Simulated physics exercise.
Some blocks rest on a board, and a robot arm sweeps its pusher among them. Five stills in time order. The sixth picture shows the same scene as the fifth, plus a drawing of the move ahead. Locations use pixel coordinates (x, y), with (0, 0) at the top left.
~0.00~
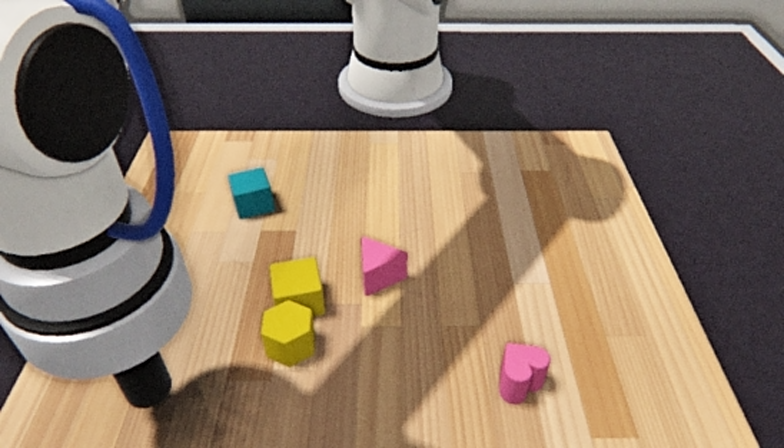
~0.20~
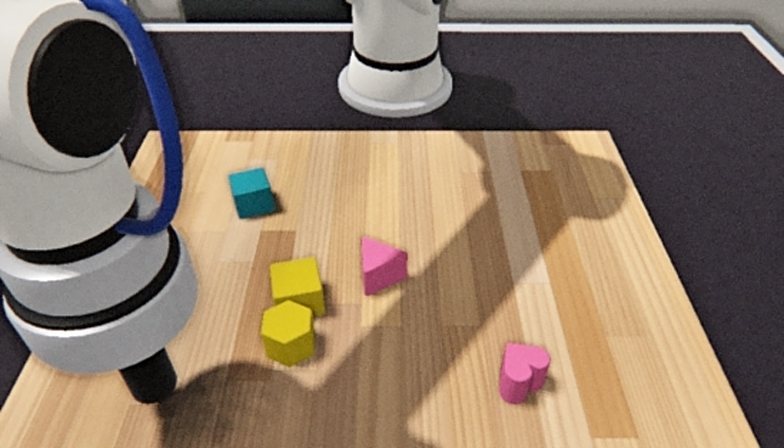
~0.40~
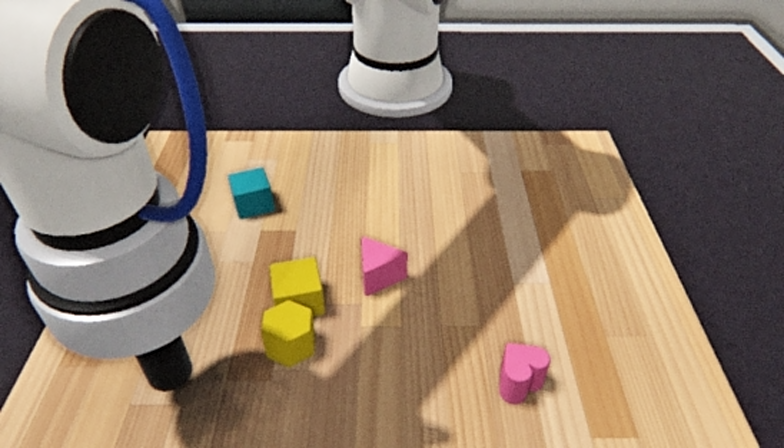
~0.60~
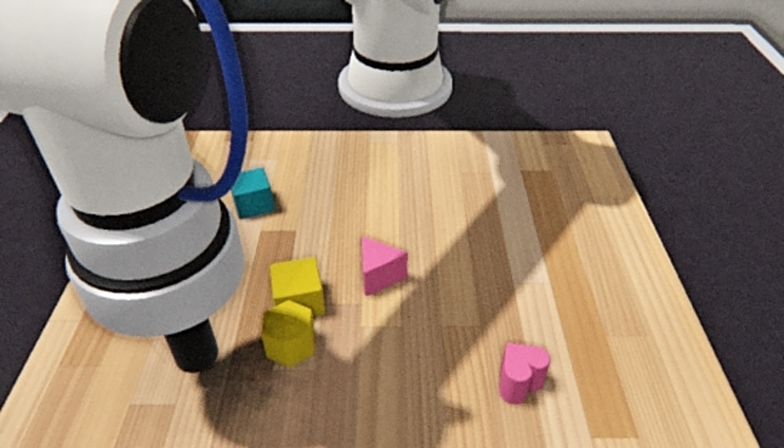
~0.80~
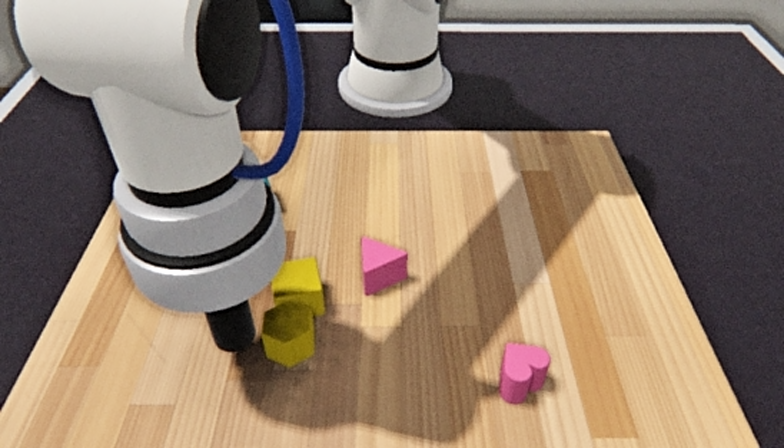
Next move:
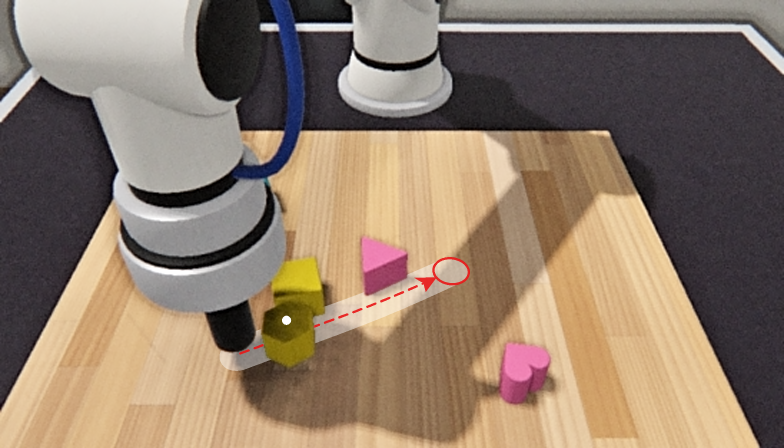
A light wooden board on a dark table is seen from above at an angle, with the white base of a robot arm at the far edge. A teal block, two yellow blocks close together, a pink triangular block and a pink heart-shaped block rest on it. From the lower left, the arm's black-tipped pusher sweeps right and slightly away, nearing the yellow hexagonal block, while the blocks stay still.
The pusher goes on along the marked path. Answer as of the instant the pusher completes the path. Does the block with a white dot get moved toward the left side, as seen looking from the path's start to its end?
No, I don't think so.
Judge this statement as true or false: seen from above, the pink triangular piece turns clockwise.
The claim does not hold.
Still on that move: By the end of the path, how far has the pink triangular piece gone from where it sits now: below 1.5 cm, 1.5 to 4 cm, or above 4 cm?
The distance will be 1.5 to 4 cm.
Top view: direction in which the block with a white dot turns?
It spins clockwise.
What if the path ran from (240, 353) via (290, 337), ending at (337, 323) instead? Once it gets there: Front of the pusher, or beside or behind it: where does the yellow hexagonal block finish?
It is still there in front.
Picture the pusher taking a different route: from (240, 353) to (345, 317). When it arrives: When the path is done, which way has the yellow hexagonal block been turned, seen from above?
Looking down, it rotates clockwise.
Drawn move, from (240, 353) directly to (451, 271); the dot is on the yellow hexagonal block.
On the path given first. One third of the way, pusher at (317, 307); yellow hexagonal block at (361, 303), turned 25° clockwise; yellow square piece at (300, 271).
Two thirds of the way, pusher at (389, 281); yellow hexagonal block at (423, 295), turned 85° clockwise; yellow square piece at (300, 270); pink triangular piece at (390, 240), turned 35° anticlockwise.
At the end, pusher at (453, 253); yellow hexagonal block at (434, 292), turned 125° clockwise; yellow square piece at (300, 270); pink triangular piece at (406, 234), turned 100° anticlockwise.
